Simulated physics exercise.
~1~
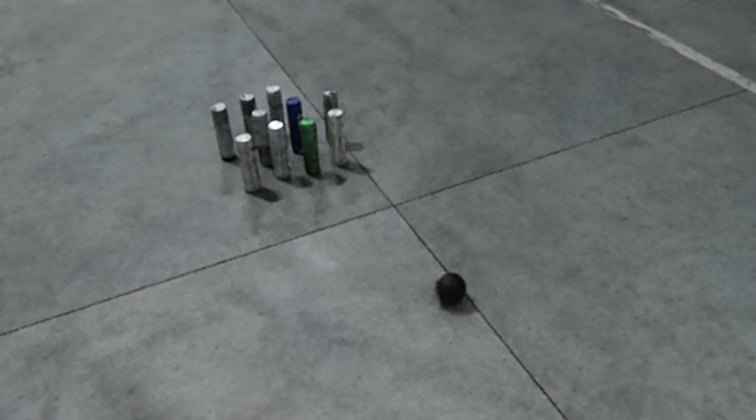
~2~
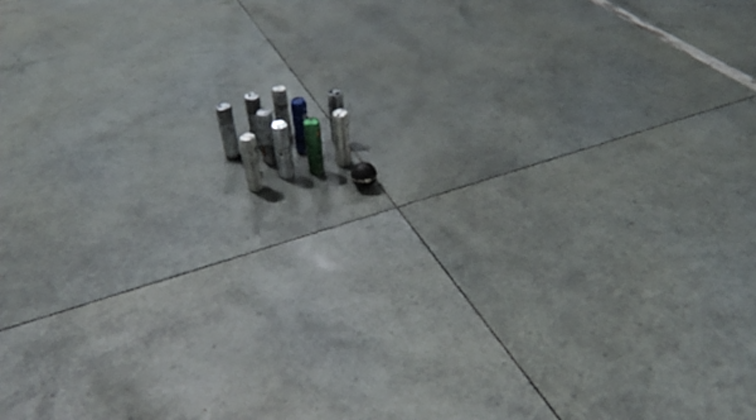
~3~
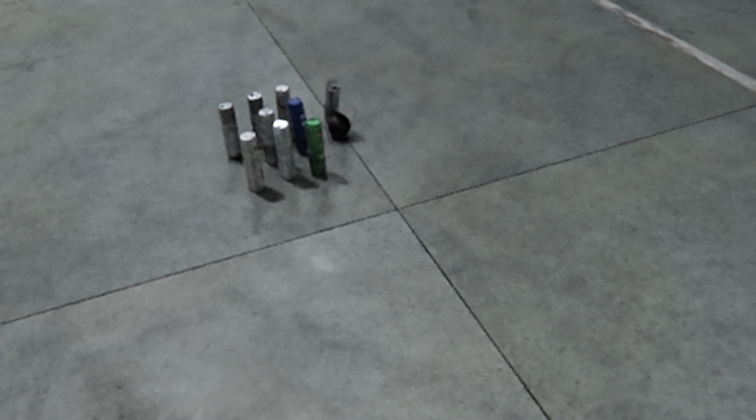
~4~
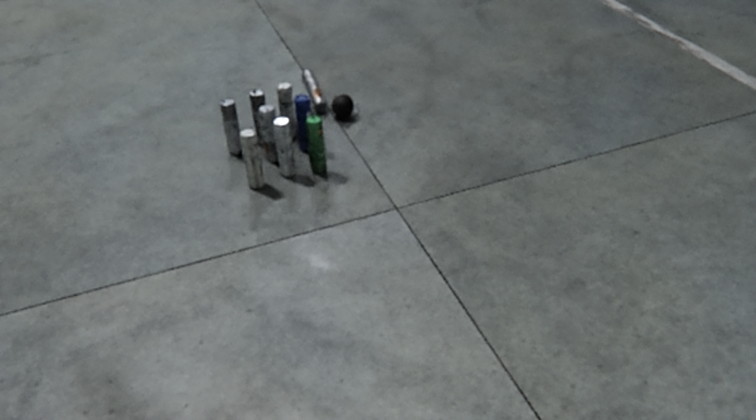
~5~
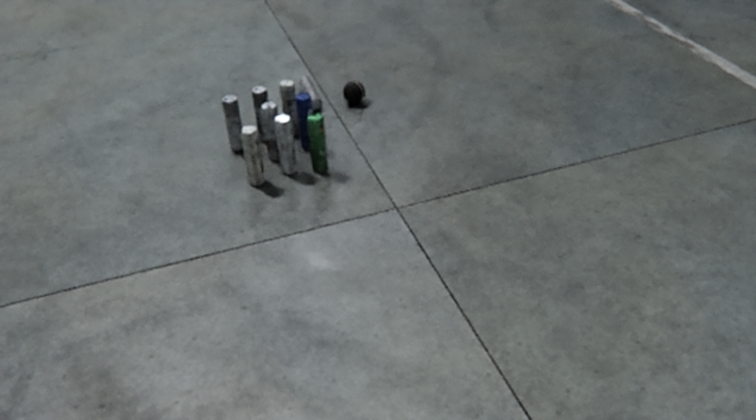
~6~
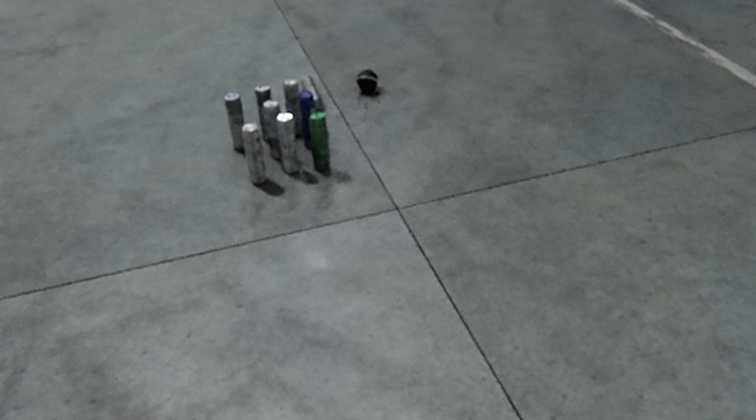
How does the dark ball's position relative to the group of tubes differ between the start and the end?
At the start the ball is in front of the tubes, to their lower right. By the end it is beyond them, up and to the right of the group.
Grey concrete floor with a dark ball rolling into grouped upright tubes, toppling two on the right and rolling away beyond.
